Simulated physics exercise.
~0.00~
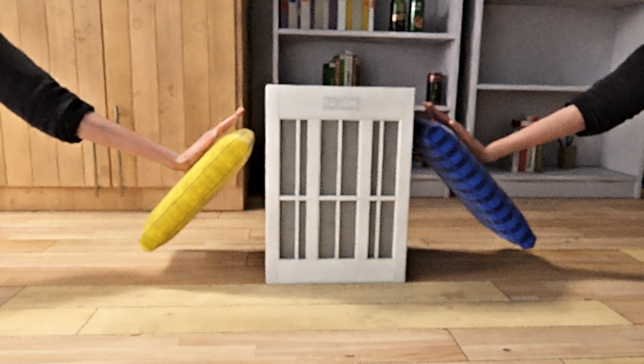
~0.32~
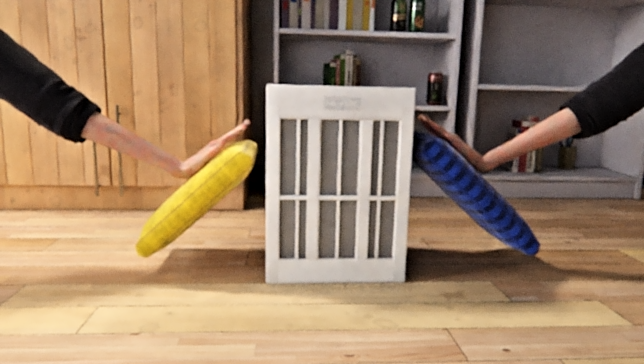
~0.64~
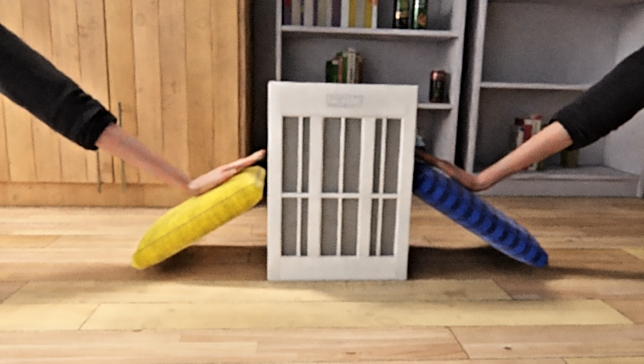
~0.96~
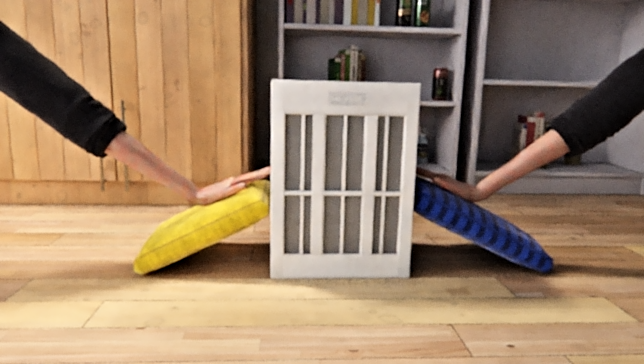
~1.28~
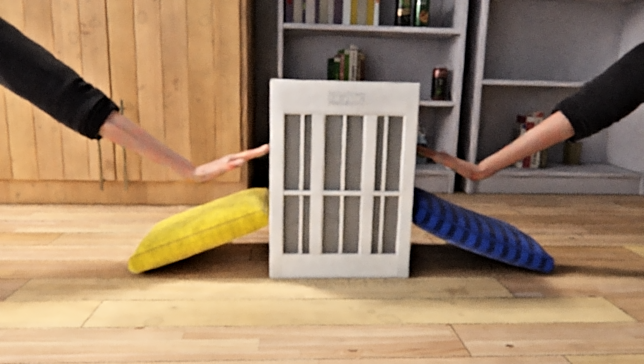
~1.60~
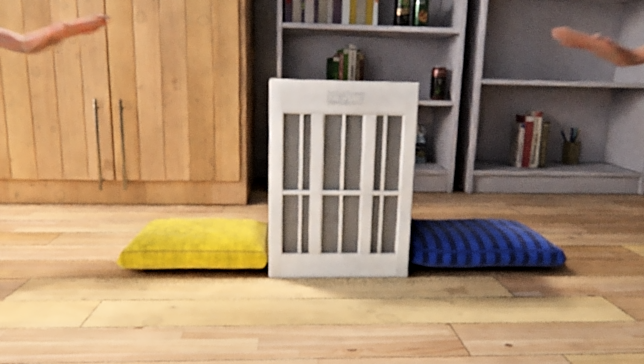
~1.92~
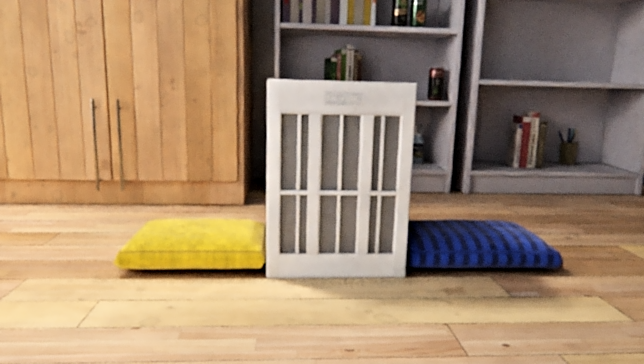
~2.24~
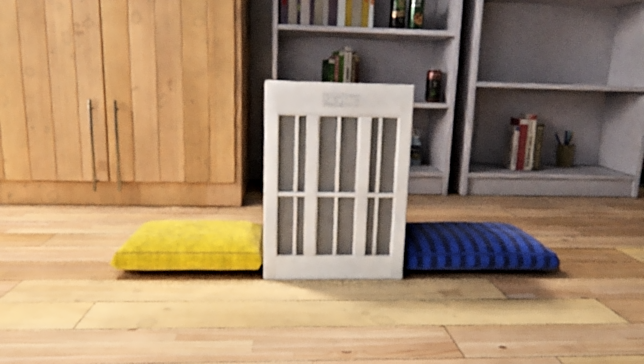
On a light wooden floor before a wooden cupboard and grey shelves, seen from the front at a low height by a slightly swaying camera, a white crate stands upright in the centre. Two hands in dark sleeves, one from each side, hold a yellow pillow leaning on its left and a blue pillow leaning on its right. The hands lower both pillows to a shallower slant against the crate. Then the hands let go and draw back out of view. Both pillows sink and end lying flat on the floor beside the unmoved crate.
